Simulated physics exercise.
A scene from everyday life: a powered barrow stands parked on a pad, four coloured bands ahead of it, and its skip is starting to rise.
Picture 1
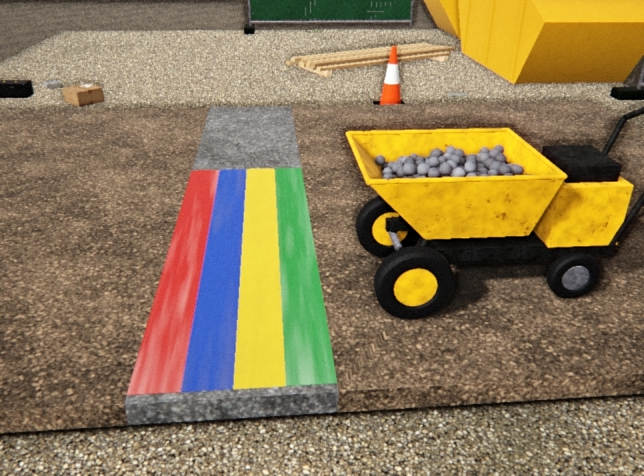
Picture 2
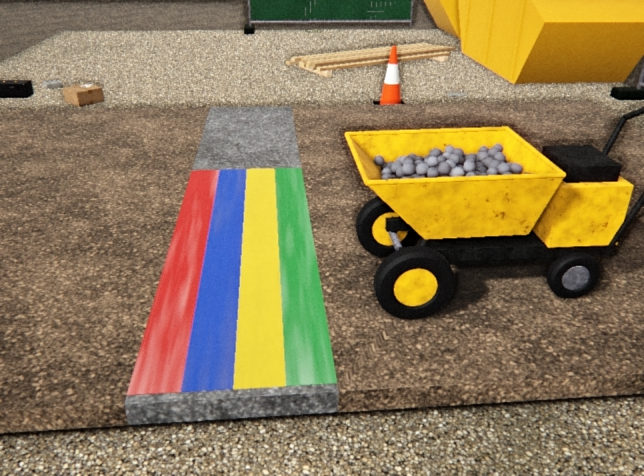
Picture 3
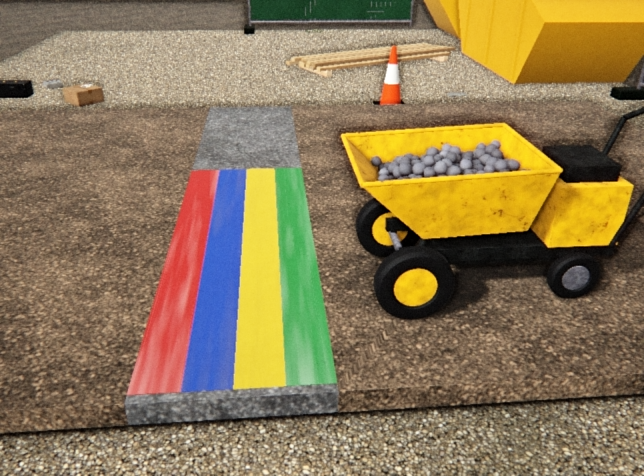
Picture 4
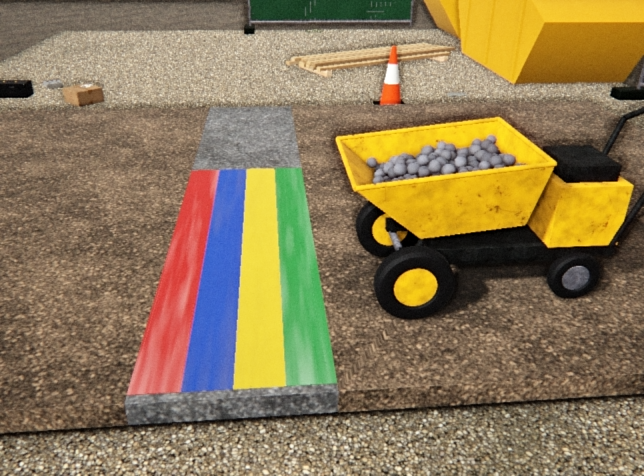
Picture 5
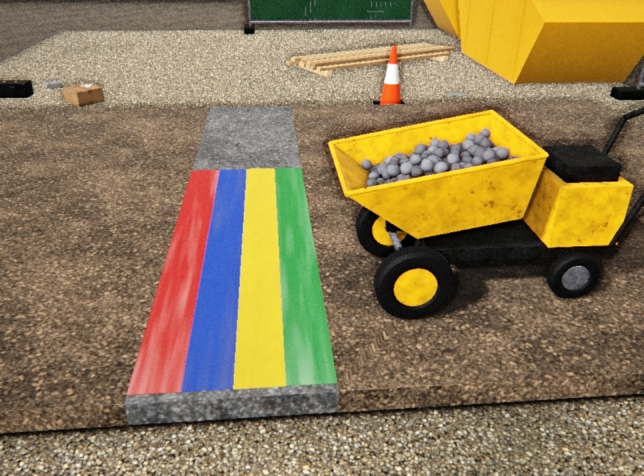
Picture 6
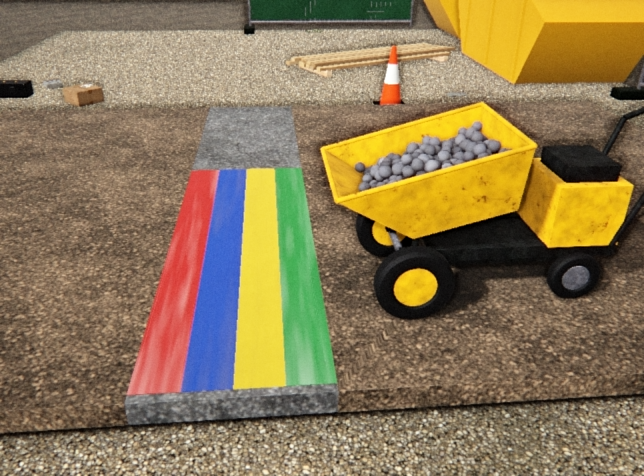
A yellow barrow's skip of grey cobbles tilts gradually leftward beside four coloured strips.
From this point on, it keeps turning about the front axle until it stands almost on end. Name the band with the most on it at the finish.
The yellow one.
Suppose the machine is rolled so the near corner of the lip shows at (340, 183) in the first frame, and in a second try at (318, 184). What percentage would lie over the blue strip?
Try 1: 30 %. Try 2: 30 %.
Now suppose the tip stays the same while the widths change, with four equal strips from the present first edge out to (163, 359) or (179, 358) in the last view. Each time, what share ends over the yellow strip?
Shares: 30 %; then 20 %.
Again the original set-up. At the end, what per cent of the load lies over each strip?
Green strip: 5 %, yellow strip: 30 %, blue strip: 20 %, red strip: 15 %.
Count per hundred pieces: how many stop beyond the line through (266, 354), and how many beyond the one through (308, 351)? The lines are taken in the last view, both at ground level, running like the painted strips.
Around 70 per cent for the first, around 80 per cent for the second.
Just after the last frame, skip tipped steeply; every one in the skip.
A moment on, skip tipped right over; the larger part in the skip; just a few over the green strip; roughly a quarter over the yellow strip; just a few over the blue strip; just a few falling.
Further on, skip tipped right over; roughly a quarter in the skip; just a few over the green strip; roughly a third over the yellow strip; roughly a quarter over the blue strip; about a tenth over the red strip; about a tenth off the paint.
When it is over, skip tipped right over; roughly a quarter in the skip; just a few over the green strip; roughly a third over the yellow strip; roughly a quarter over the blue strip; about a tenth over the red strip; about a tenth off the paint.
